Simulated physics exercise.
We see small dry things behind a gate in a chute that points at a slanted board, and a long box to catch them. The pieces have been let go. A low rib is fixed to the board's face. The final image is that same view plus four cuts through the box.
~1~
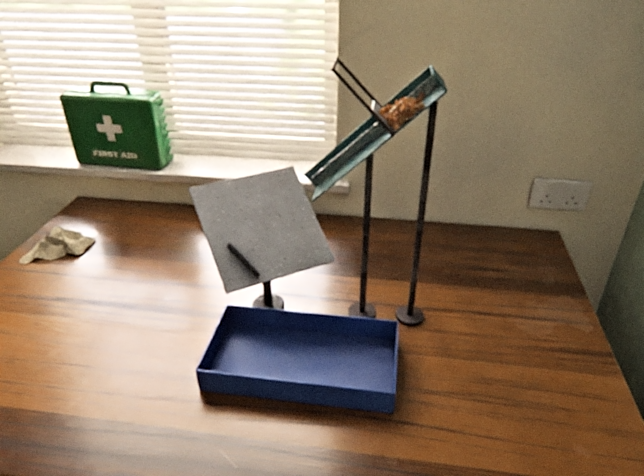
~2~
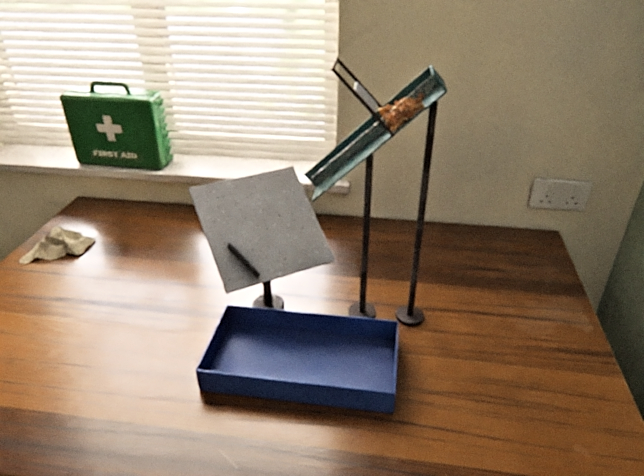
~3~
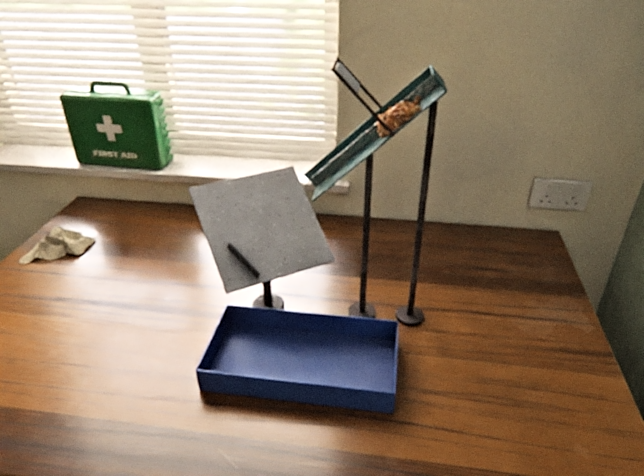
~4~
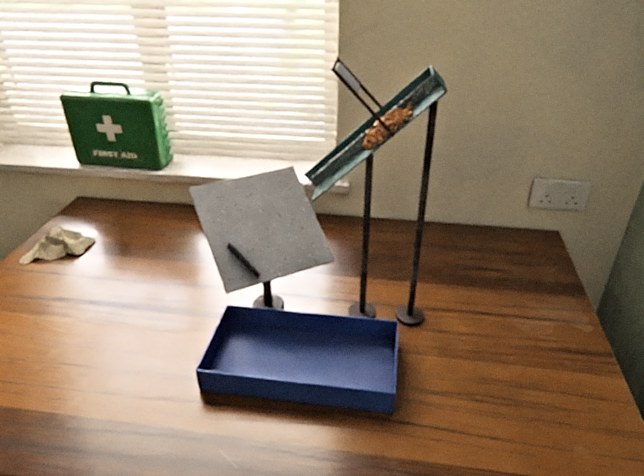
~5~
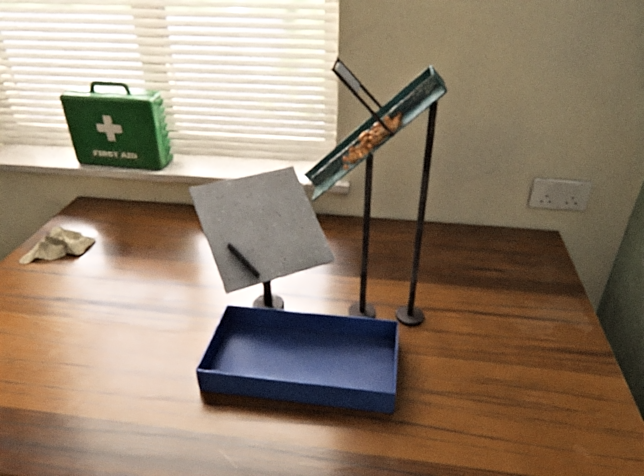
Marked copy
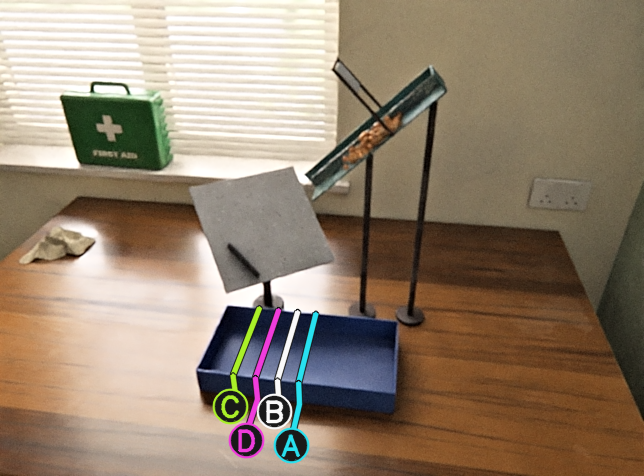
On a wooden table by a window with blinds, small orange-brown pieces sit bunched near the top of a sloping chute, above a tilted grey board and an empty blue box. The pieces start sliding down to the left, spreading out slightly and moving partway along the chute.
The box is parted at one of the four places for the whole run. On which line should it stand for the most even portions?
It is B.
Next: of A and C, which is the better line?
It is A.
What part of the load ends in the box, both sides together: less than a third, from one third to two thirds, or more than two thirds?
About that: More than two thirds.
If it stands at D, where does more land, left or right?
More lands on the right.
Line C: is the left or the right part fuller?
Right.
On the marked copy, line A crosses the front rim at (298, 382); line B crosses the front rim at (277, 379); line C crosses the front rim at (233, 374); line D crosses the front rim at (255, 377).
With A, of what is caught, the bulk on the left of the divider, close to a quarter on the right.
With B, of what is caught, close to half on the left of the divider, close to half on the right.
With C, of what is caught, none at all on the left of the divider, the whole lot on the right.
With D, of what is caught, a small share on the left of the divider, all but a few on the right.
